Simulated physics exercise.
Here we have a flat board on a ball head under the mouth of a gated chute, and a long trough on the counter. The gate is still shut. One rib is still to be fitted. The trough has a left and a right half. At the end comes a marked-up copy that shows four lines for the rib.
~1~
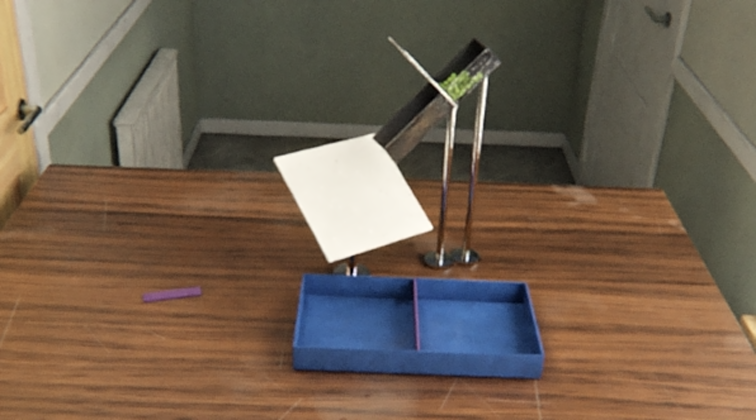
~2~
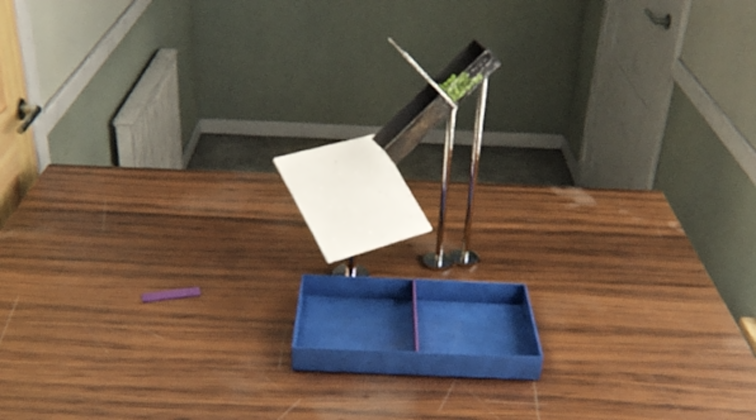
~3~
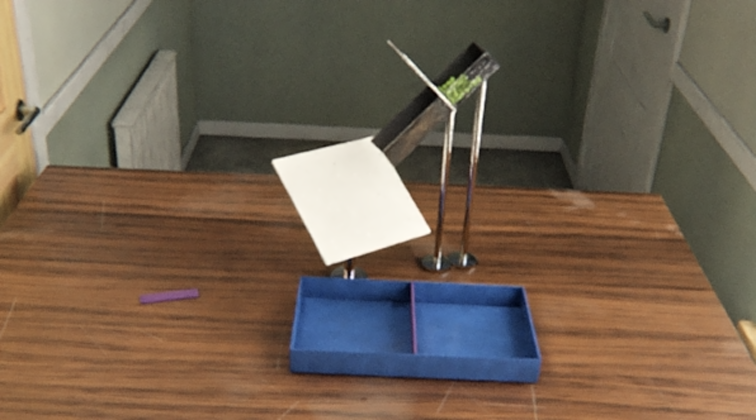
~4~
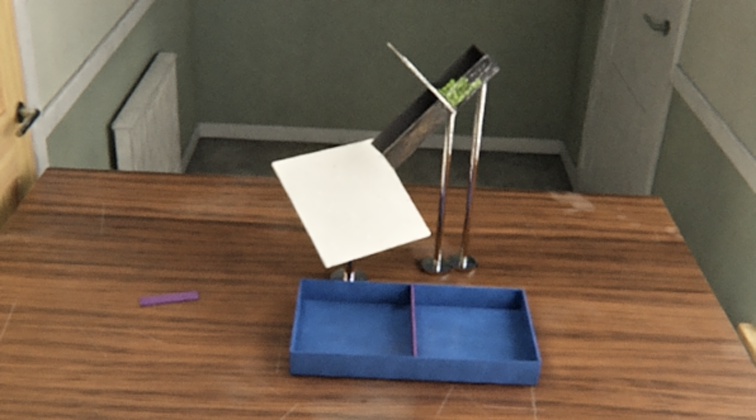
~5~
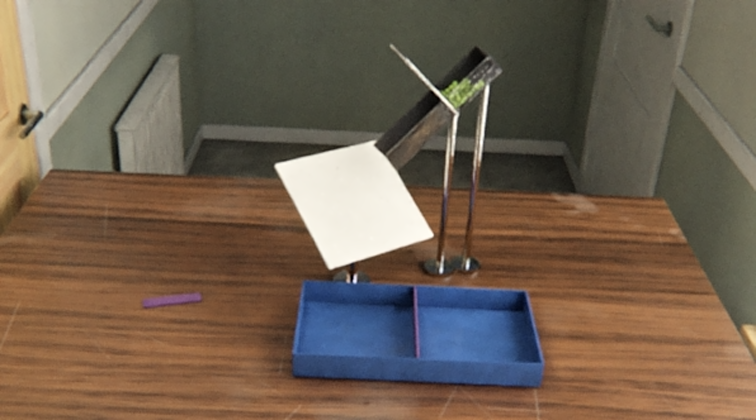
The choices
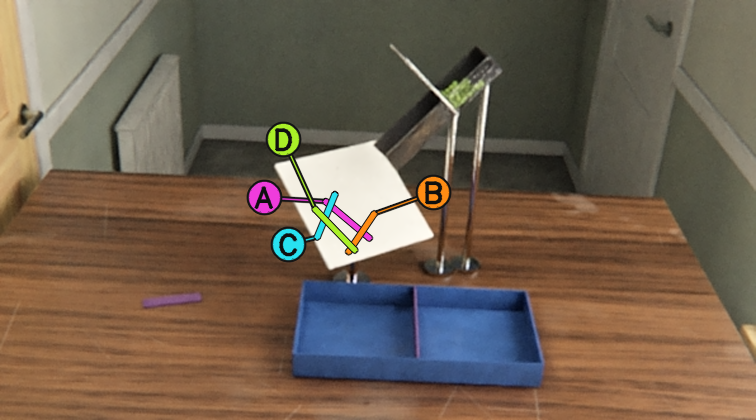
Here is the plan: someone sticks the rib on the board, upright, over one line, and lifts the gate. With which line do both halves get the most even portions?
Line A does it best.
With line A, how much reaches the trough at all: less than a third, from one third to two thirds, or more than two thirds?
It is more than two thirds.
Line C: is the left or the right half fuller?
Left.
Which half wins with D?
Left.
On the marked copy, line A from (325, 201) to (369, 238); line B from (374, 213) to (348, 251); line C from (334, 194) to (317, 237); line D from (315, 209) to (354, 250).
With A, of what is caught, roughly two thirds in the left half, roughly a third in the right.
With B, of what is caught, almost all in the left half, about a tenth in the right.
With C, of what is caught, almost all in the left half, about a tenth in the right.
With D, of what is caught, almost all in the left half, about a tenth in the right.
